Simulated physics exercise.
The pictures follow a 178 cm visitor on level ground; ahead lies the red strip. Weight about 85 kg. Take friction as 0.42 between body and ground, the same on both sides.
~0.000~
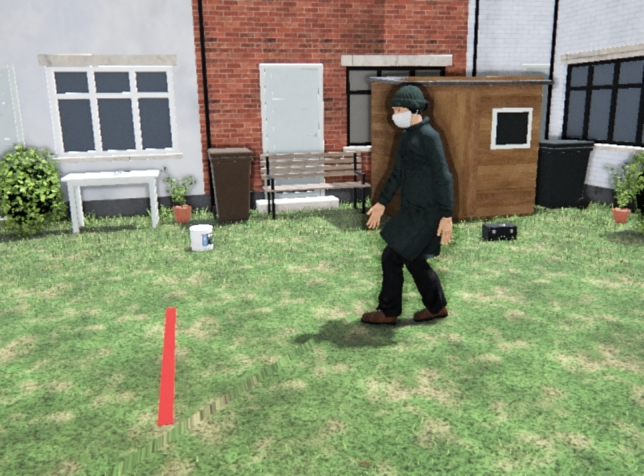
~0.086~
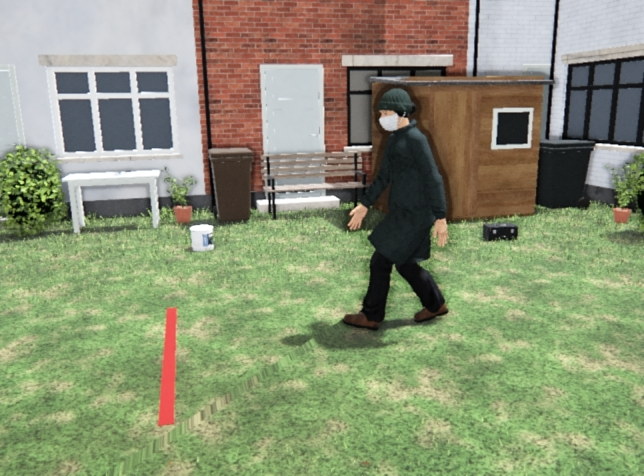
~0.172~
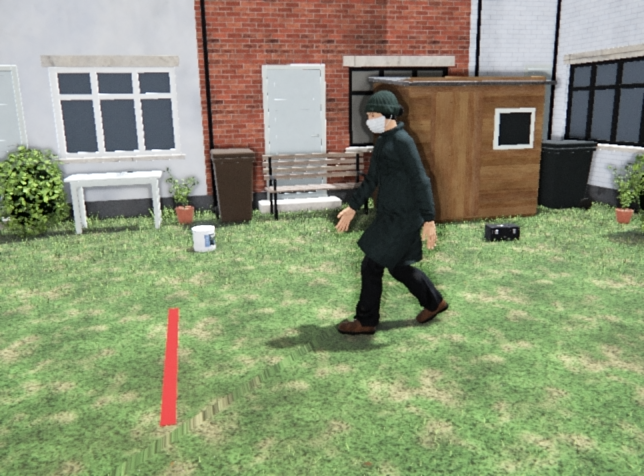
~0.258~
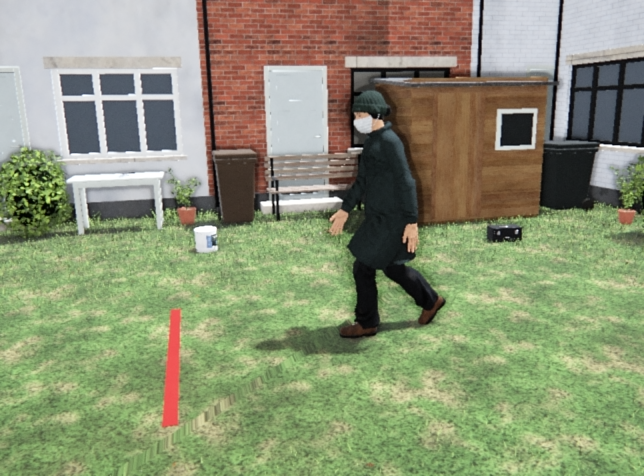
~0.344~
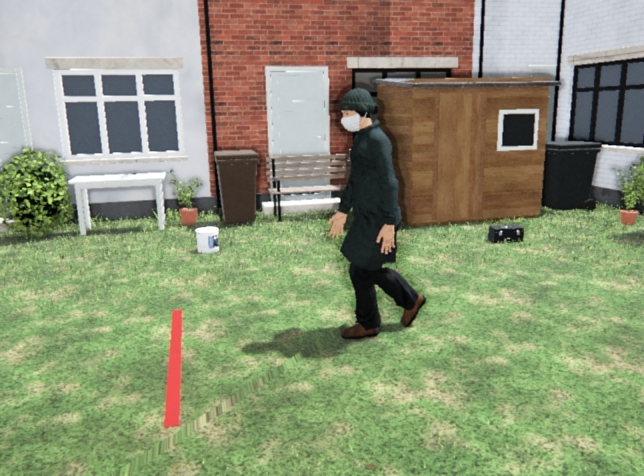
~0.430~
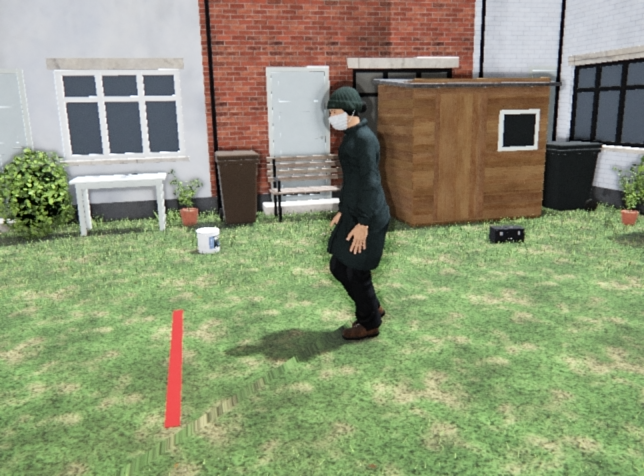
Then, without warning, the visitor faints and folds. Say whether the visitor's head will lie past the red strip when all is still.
This time the visitor's head rests short of the red strip.
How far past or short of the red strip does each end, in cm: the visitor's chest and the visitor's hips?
Visitor's chest 60 short, visitor's hips 80 short.
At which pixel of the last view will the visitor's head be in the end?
Near (213, 311).
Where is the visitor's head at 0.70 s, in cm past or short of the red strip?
Some 100 cm short of it.
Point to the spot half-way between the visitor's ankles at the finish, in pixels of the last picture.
Around (295, 322).
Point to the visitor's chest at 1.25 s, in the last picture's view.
Around (256, 292).
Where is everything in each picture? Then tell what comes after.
The first picture shows visitor's head (414, 116), visitor's hips (423, 209), visitor's chest (421, 158), red strip (165, 373).
The second picture shows visitor's head (402, 119), visitor's hips (411, 213), visitor's chest (408, 161); hips 10 cm further on.
The third picture shows visitor's head (389, 121), visitor's hips (400, 216), visitor's chest (396, 163); hips 21 cm further on.
The fourth picture shows visitor's head (376, 121), visitor's hips (388, 216), visitor's chest (384, 164); hips 31 cm further on.
The fifth picture shows visitor's head (364, 120), visitor's hips (376, 216), visitor's chest (372, 162); hips 41 cm further on.
The sixth picture shows visitor's head (352, 118), visitor's hips (365, 215), visitor's chest (360, 161), red strip (172, 375); hips 50 cm further on. Speed about 1.1 m/s.
After 0.70 s the visitor's head is 98 cm short of the red strip, near (312, 160) in the last picture's view; the visitor's hips 108 cm short of the red strip.
After 0.95 s the visitor's head is 63 cm short of the red strip, near (263, 251) in the last picture's view; the visitor's hips 91 cm short of the red strip.
After 1.25 s the visitor's head is 43 cm short of the red strip, near (232, 283) in the last picture's view.
Final state at 3.0 s, visitor's hips stop short of the red strip; visitor's head stops short of the red strip; visitor's chest stops short of the red strip.
